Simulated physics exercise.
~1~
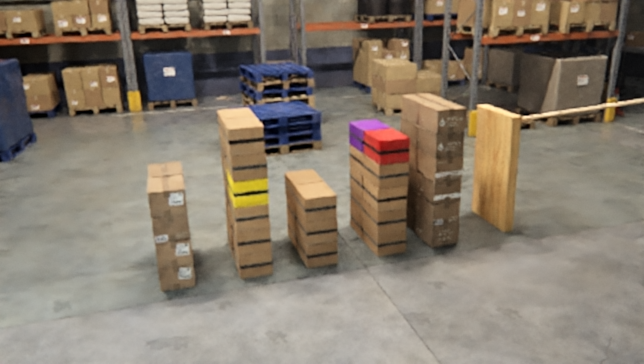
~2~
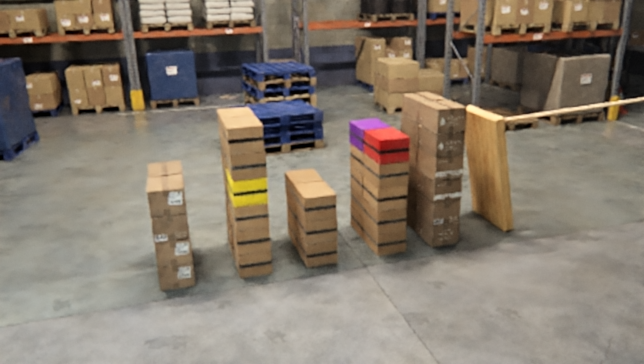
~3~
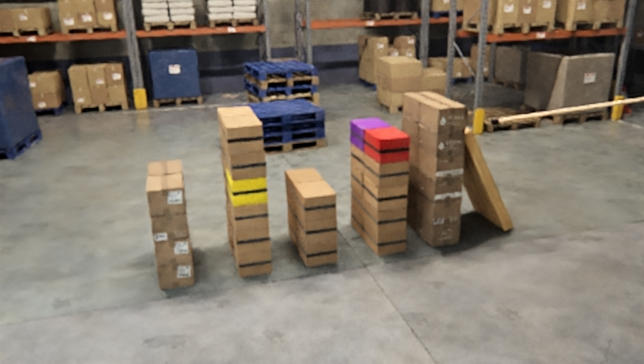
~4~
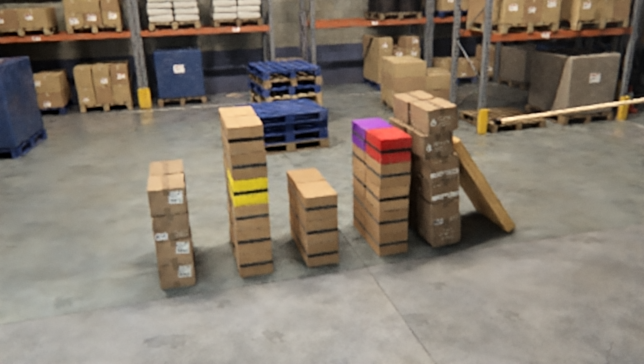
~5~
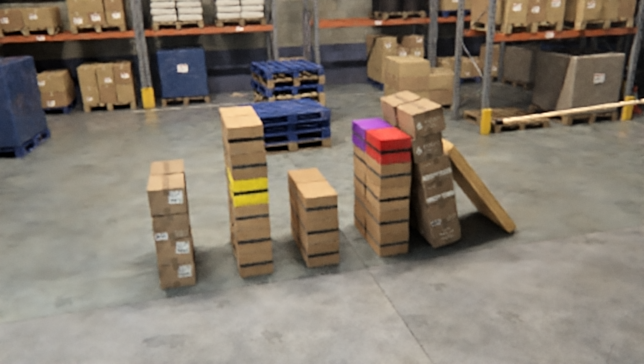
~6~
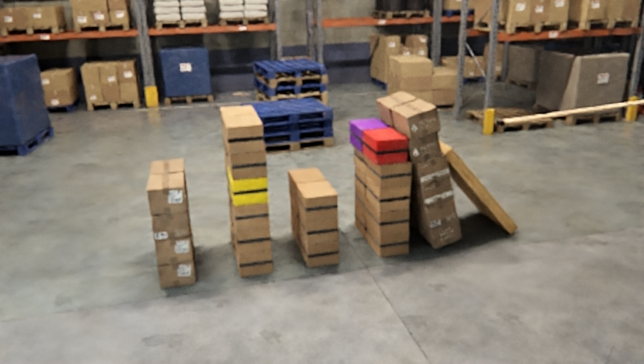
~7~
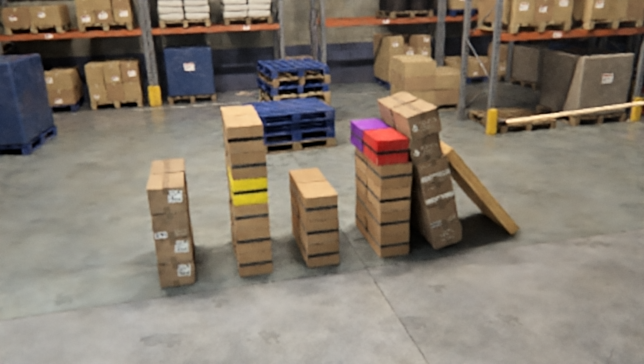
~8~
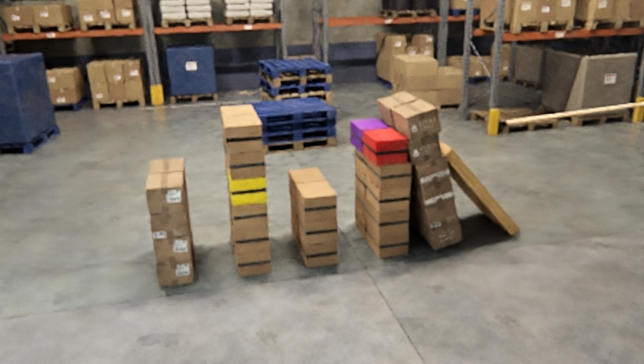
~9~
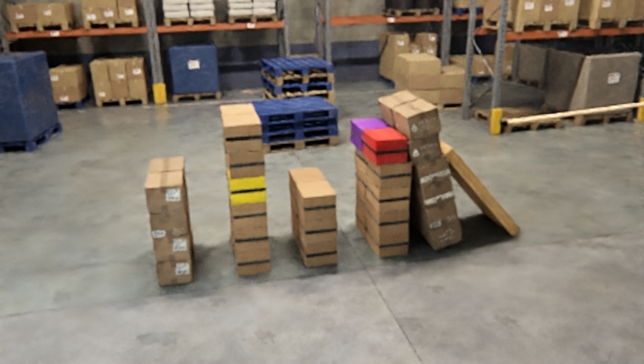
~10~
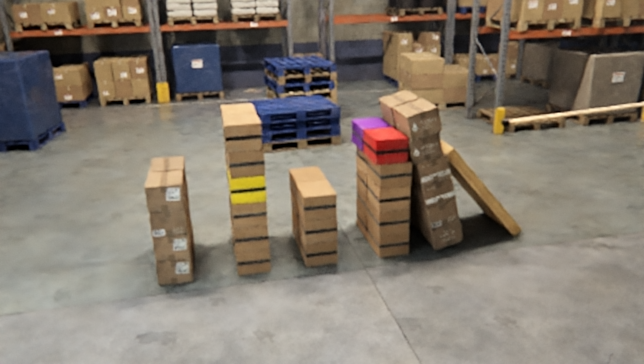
A tall wooden board, pushed by a pole, tipped left against the rearmost stacks of cartons in a warehouse, making them lean into the stack topped with purple and red, where everything came to rest with all the columns still up.
